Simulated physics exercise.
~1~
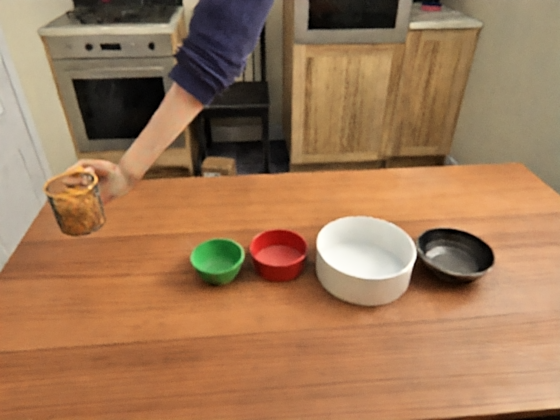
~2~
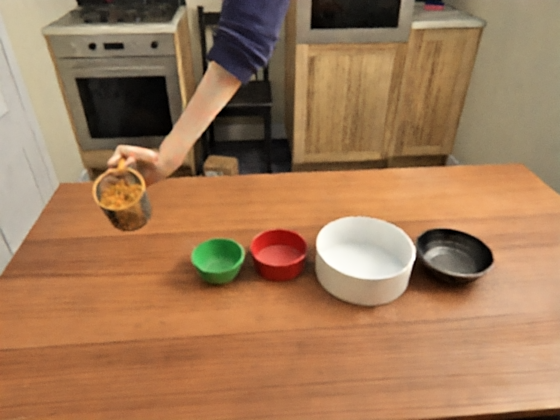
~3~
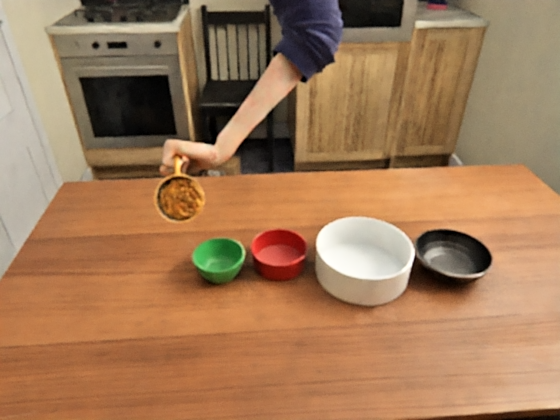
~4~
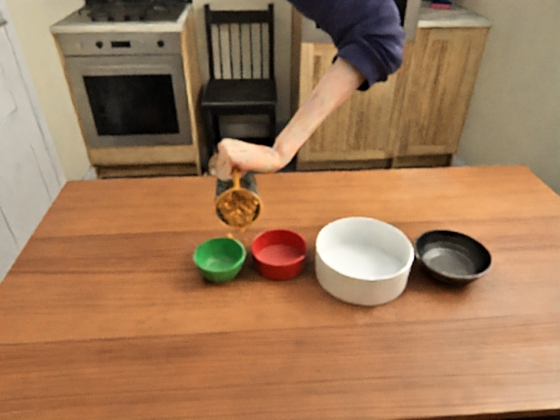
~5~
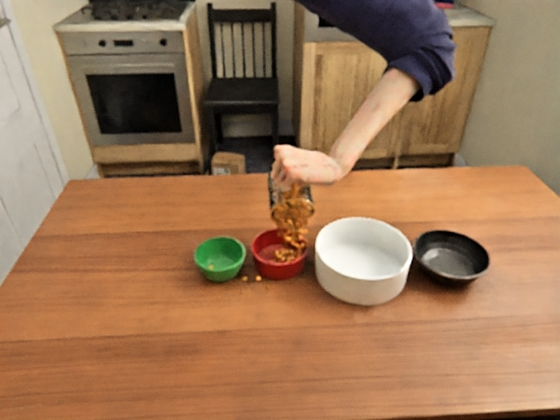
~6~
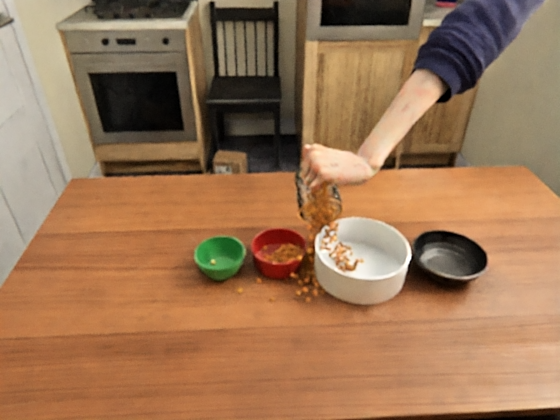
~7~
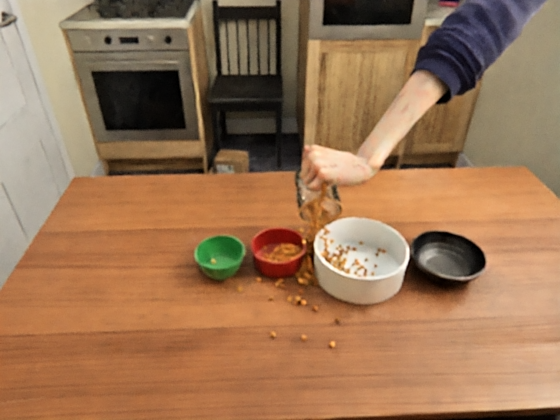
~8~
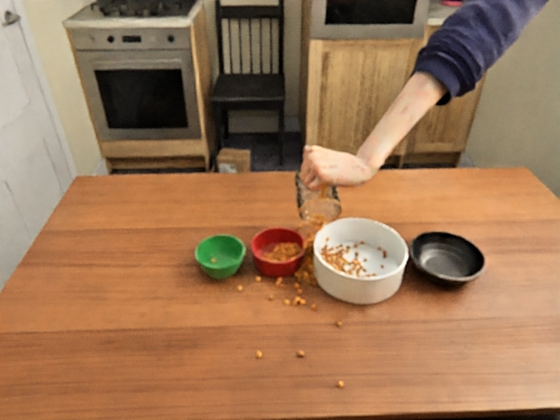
The clip shows a hand carrying a cup of small orange pieces rightward over a wooden table, tilting it and pouring them into a red dish, then a white pot, with many scattering on the tabletop, while the green bowl stays nearly empty and the black bowl empty.
